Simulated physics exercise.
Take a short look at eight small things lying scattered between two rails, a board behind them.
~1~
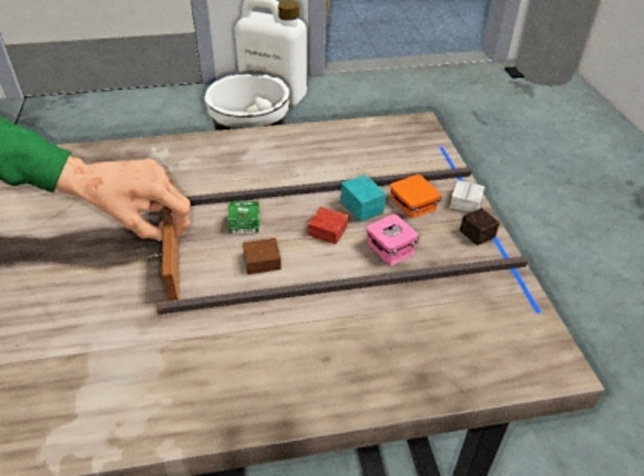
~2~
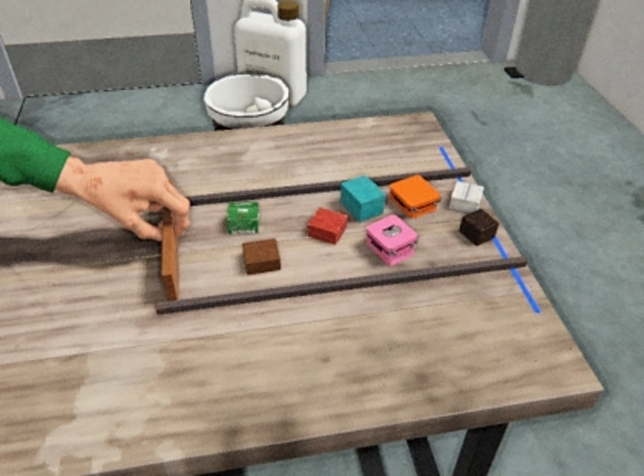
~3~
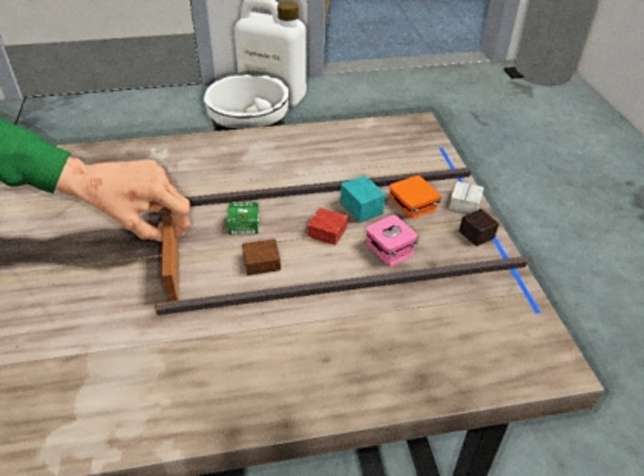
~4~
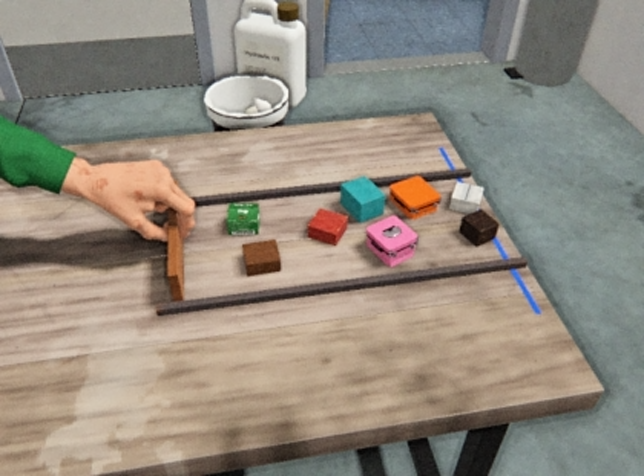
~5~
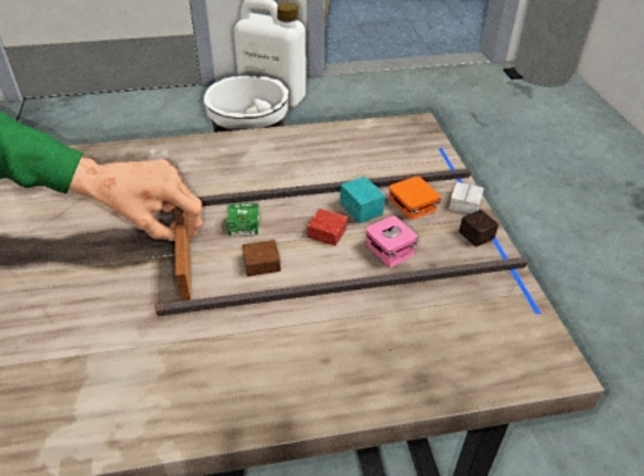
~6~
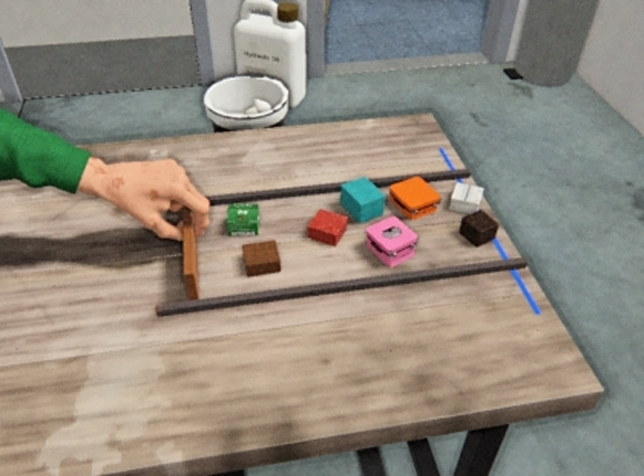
On a wooden table, eight small coloured blocks and boxes lay scattered between two dark rails, while a hand held a brown board upright behind them, then slid it slightly to the right.
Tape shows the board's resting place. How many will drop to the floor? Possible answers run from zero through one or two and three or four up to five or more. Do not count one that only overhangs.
The right answer is five or more.
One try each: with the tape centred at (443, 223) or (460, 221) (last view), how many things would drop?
Try 1: 3; try 2: 5.
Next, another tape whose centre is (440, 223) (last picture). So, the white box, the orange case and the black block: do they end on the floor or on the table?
Observed: White box slides off; orange case slides off; black block slides off.
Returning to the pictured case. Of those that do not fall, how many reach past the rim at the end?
Answer: 3.
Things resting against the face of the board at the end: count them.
The count in contact is 3.
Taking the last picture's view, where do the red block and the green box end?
Around (492, 204) and around (481, 184).
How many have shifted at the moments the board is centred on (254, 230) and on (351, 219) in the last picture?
The count reaches 2 first and 6 second.
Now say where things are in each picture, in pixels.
In the first picture, white box (467, 197); black block (479, 227); orange case (415, 197); board (171, 238); tape (483, 217).
In the second picture, black block (479, 227); turquoise block (362, 198).
In the third picture, orange case (414, 198); board (171, 239).
In the fourth picture, white box (467, 198); green box (244, 219).
In the fifth picture, black block (479, 228); brown block (261, 258).
In the sixth picture, white box (466, 199); black block (479, 228); orange case (414, 199); board (190, 238); tape (482, 218).
A little later, none off yet; white box at rest near (466, 199); black block at rest near (479, 228); orange case at rest near (414, 199).
Next, none off yet; white box shifted about its own width near (486, 195); black block at rest near (479, 228); orange case shifted about its own width near (455, 195).
When it is over, the number that fall off is five or more; down, turquoise block, pink case, orange case, black block and white box.
